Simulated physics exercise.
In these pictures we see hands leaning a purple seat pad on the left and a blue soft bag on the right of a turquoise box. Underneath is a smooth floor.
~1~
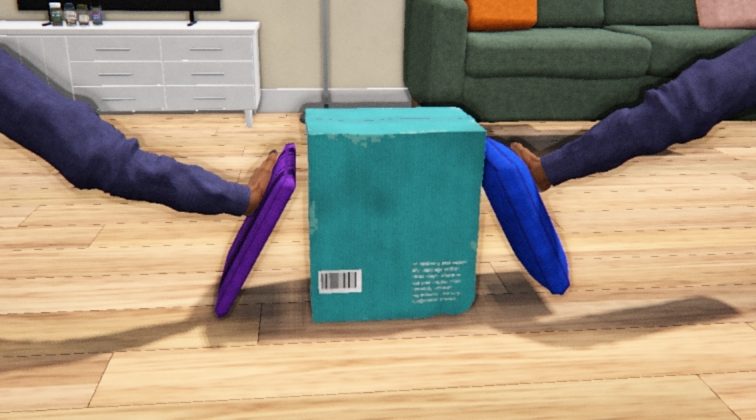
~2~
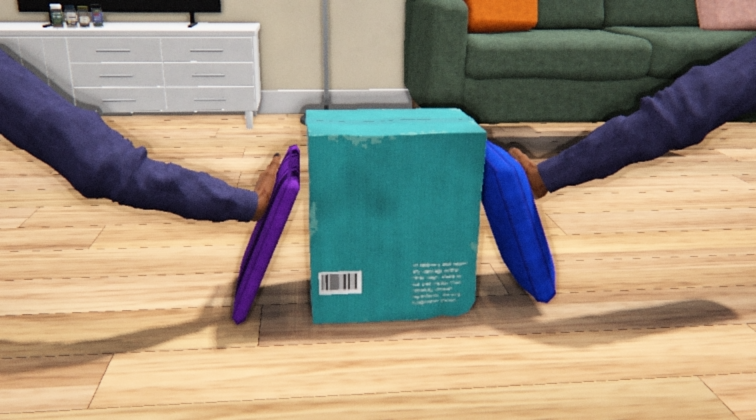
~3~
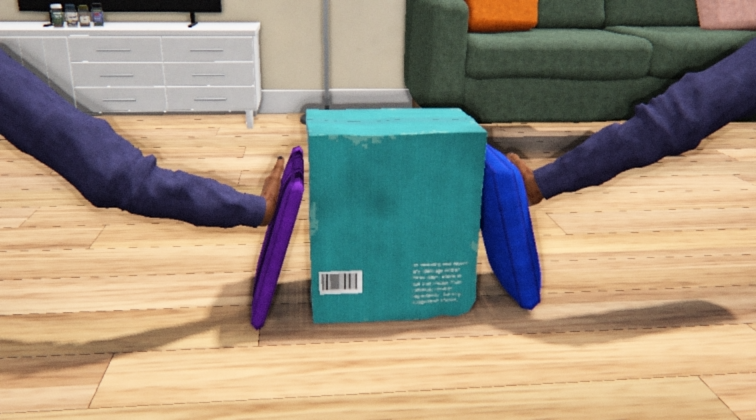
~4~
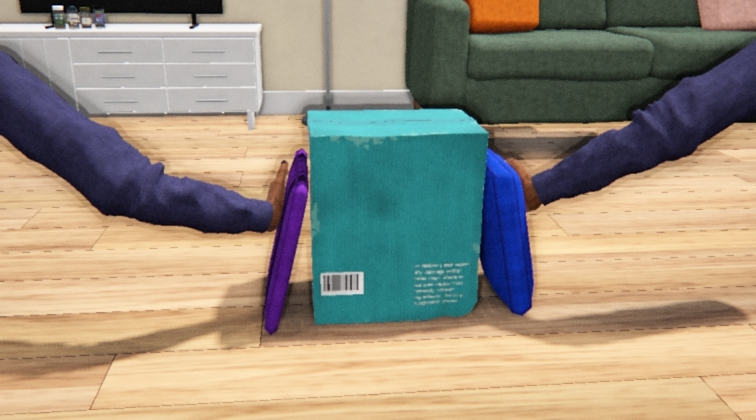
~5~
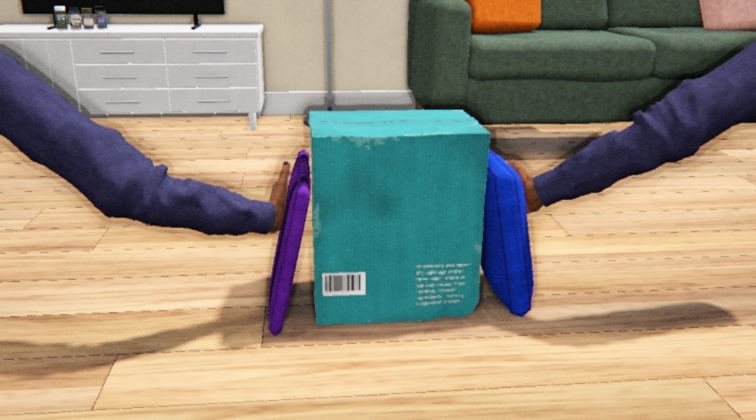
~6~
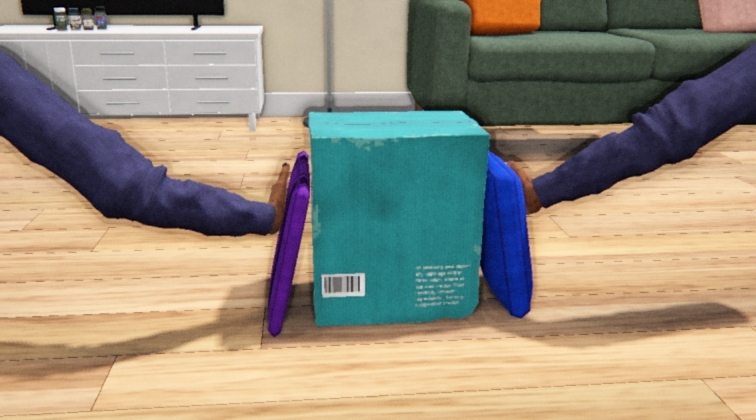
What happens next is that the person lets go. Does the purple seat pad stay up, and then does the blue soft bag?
In the end the purple seat pad stays up, the blue soft bag stays up.
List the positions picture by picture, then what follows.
The first picture shows seat pad foot (221, 313), head (290, 185); soft bag foot (560, 290), head (505, 168).
The second picture shows seat pad foot (239, 320); soft bag foot (546, 298).
The third picture shows seat pad foot (258, 325); soft bag foot (530, 305).
The fourth picture shows seat pad foot (271, 330); soft bag foot (521, 311).
The fifth picture shows seat pad foot (276, 331); soft bag foot (520, 312).
The sixth picture shows seat pad foot (275, 332), head (304, 194), almost upright; soft bag foot (520, 314), head (503, 178), almost upright.
Then, 0.22 s later than the last view, seat pad against the side near (290, 239); soft bag against the side near (499, 231).
Finally, seat pad against the side near (290, 239); soft bag against the side near (498, 231). The purple seat pad keeps leaning and the blue soft bag holds its lean.
